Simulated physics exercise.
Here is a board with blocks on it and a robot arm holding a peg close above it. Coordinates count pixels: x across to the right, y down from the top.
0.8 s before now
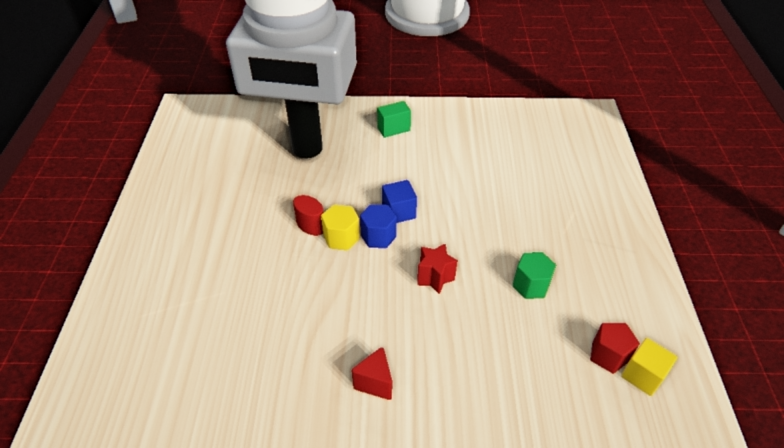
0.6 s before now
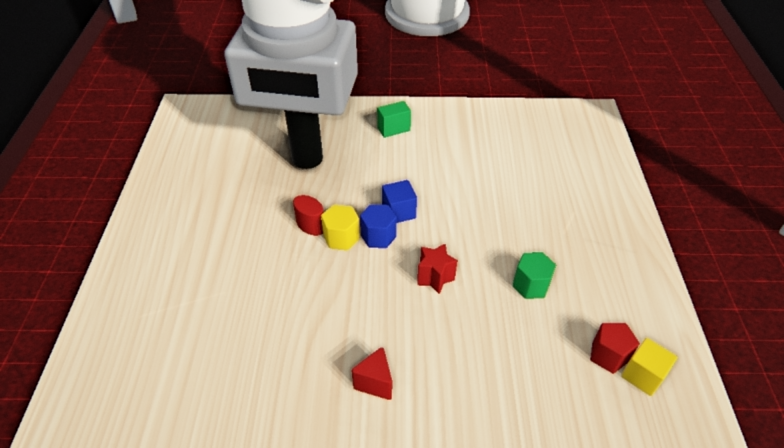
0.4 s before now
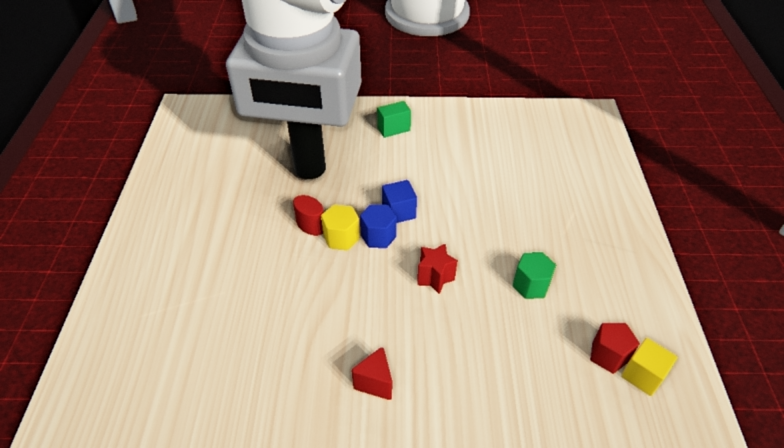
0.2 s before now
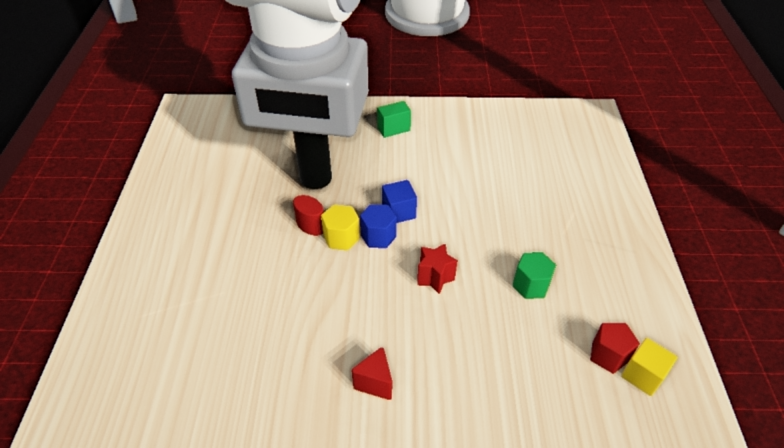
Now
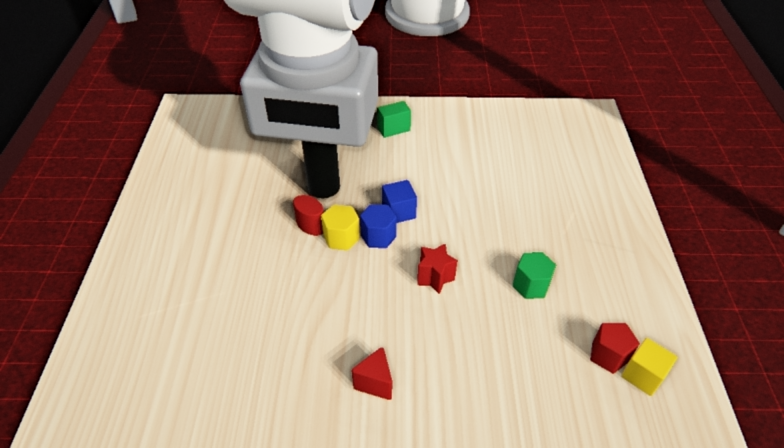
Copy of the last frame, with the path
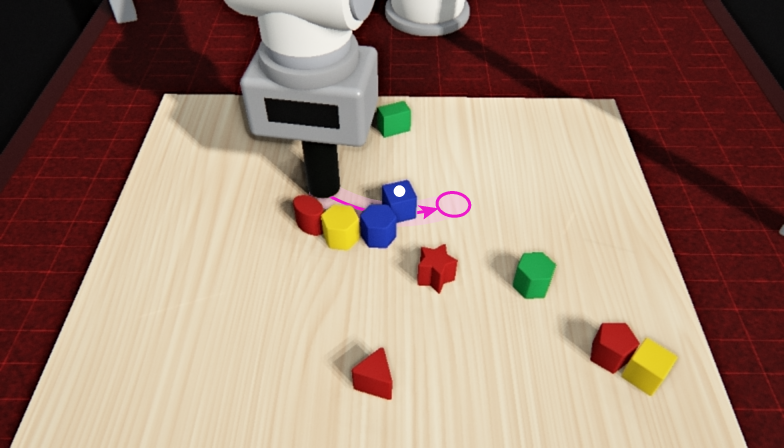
A grey and white robot arm holding a black peg moves over a pale wooden board on a red tiled floor, seen from above at a fixed angle. Red, yellow and blue blocks cluster near the centre, with a green block behind, a red star, a green block and a red-and-yellow pair rightward, and a red triangle in front. The peg slides slowly forward, then drifts slightly right toward the cluster, while every block stays still.
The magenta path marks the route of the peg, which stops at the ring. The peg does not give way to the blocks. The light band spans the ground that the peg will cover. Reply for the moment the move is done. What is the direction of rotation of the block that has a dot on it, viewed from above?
From overhead, the rotation is clockwise.
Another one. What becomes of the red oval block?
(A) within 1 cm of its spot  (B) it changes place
The one that fits is A, within 1 cm of its spot.
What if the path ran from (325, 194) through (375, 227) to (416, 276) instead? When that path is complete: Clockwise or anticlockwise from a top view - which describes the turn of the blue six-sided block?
The twist is clockwise.
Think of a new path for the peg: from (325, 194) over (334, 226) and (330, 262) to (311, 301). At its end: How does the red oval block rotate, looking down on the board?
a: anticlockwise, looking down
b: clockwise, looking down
Letter b.
The line goes from (325, 194) through (364, 210) and (410, 214) to (453, 204); the dot is on the blue square piece.
The first path, step by step. One third of the way, peg at (364, 203); nothing pushed yet.
Two thirds of the way, peg at (411, 207); blue square piece at (444, 196), turned 25° clockwise.
At the end, peg at (454, 198); red oval block unmoved; blue six-sided block unmoved; blue square piece at (484, 197), turned 65° clockwise.
